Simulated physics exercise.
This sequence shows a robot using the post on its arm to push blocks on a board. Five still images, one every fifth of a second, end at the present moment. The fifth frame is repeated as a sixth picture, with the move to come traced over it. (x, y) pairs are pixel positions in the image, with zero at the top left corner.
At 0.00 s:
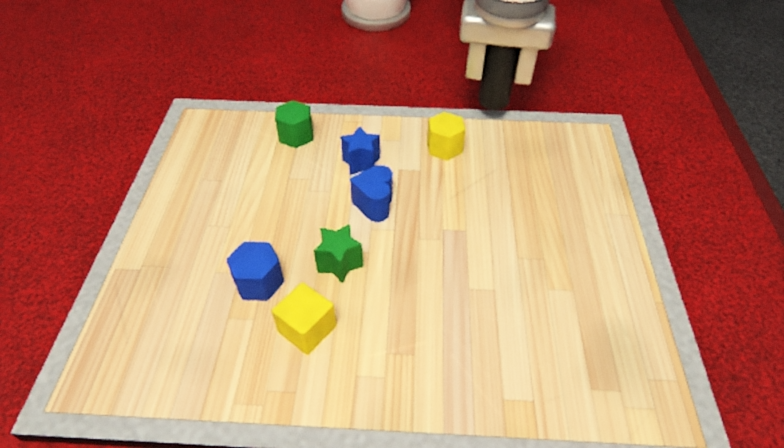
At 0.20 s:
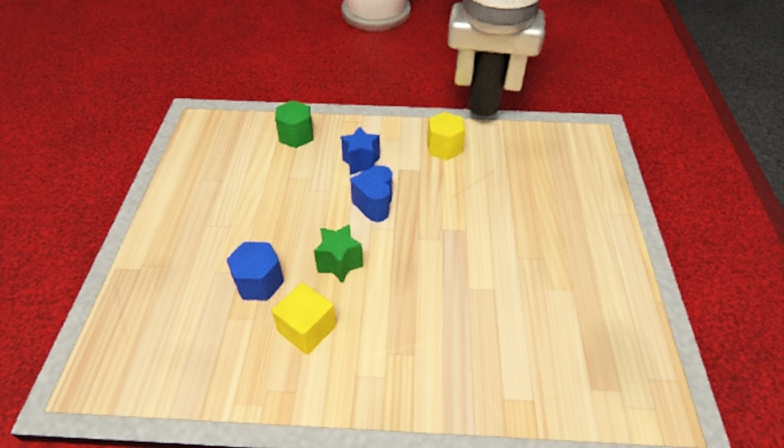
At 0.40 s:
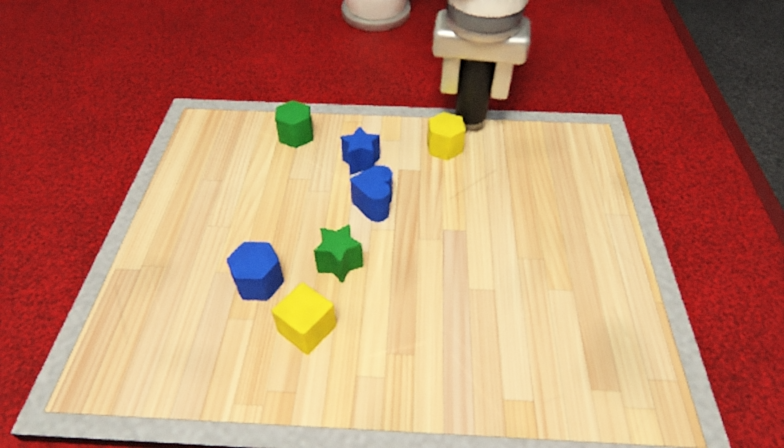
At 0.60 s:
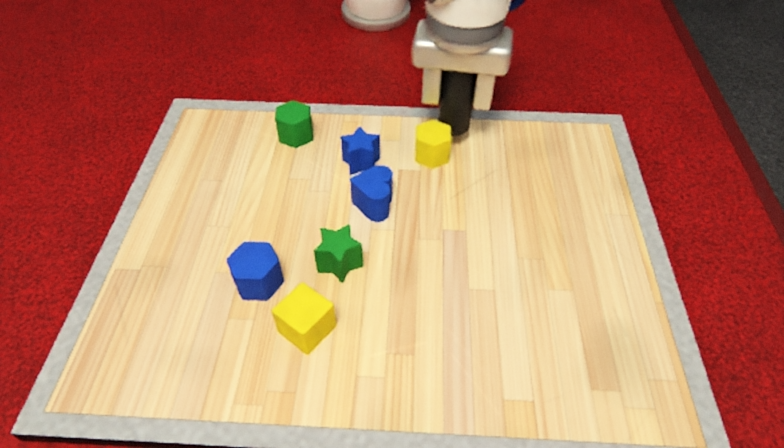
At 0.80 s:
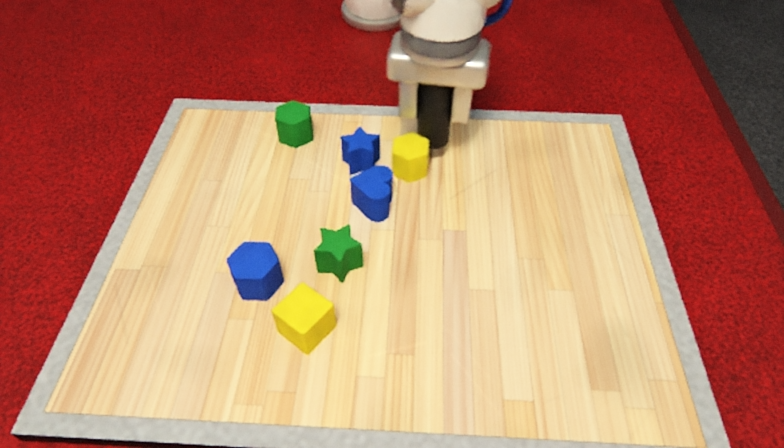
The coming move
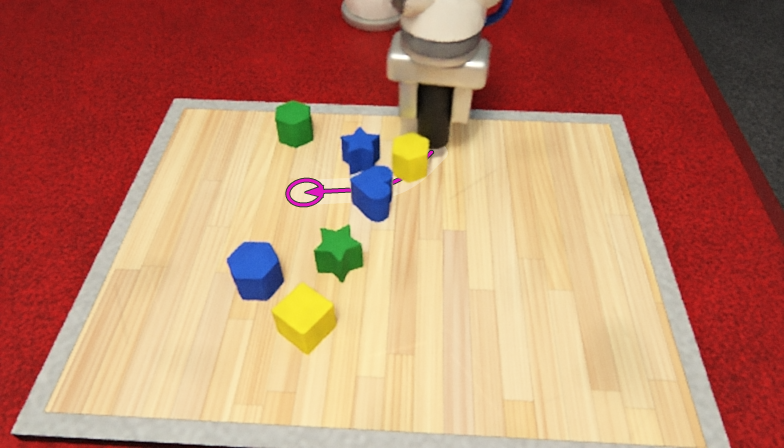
Robot arm moving in from the upper right, its dark post nudging a yellow six-sided block left toward blue blocks on a wooden board.
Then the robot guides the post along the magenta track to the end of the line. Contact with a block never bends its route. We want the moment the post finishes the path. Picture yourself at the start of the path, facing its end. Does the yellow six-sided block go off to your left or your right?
It moves left.
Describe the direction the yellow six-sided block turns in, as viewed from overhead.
The turn is anti-clockwise.
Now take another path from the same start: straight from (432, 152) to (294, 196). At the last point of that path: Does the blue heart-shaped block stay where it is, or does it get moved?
It shifts.
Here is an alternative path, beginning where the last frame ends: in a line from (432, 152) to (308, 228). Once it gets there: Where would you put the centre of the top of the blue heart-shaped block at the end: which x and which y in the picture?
I'd say the blue heart-shaped block ends with its top centre at (287, 239).
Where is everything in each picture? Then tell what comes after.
Lower end of the post (494, 101), tops of blocks, green star (337, 241), blue star (360, 139), blue heart-shaped block (374, 181), yellow six-sided block (447, 124), in the first picture.
Post (484, 107), blocks as before, in the second picture.
Post (471, 115), blocks as before, in the third picture.
Post (454, 126), yellow six-sided block (434, 132), in the fourth picture.
Post (433, 139), green star (337, 241), blue star (360, 139), blue heart-shaped block (374, 181), yellow six-sided block (411, 145), in the fifth picture.
The drawn path runs from (432, 152) by way of (402, 178) and (356, 190) to (305, 192).
What follows on the original path. One third of the way, post (402, 165); blue heart-shaped block (352, 199), turned 15° anticlockwise; yellow six-sided block (374, 169), turned 20° clockwise.
Two thirds of the way, post (355, 177); green star (338, 243); blue heart-shaped block (330, 213), turned 75° anticlockwise; yellow six-sided block (324, 182), turned 15° clockwise.
At the end, post (303, 179); green star (338, 244); blue star not moved; blue heart-shaped block (328, 214), turned 75° anticlockwise; yellow six-sided block (287, 195), turned 25° anticlockwise.
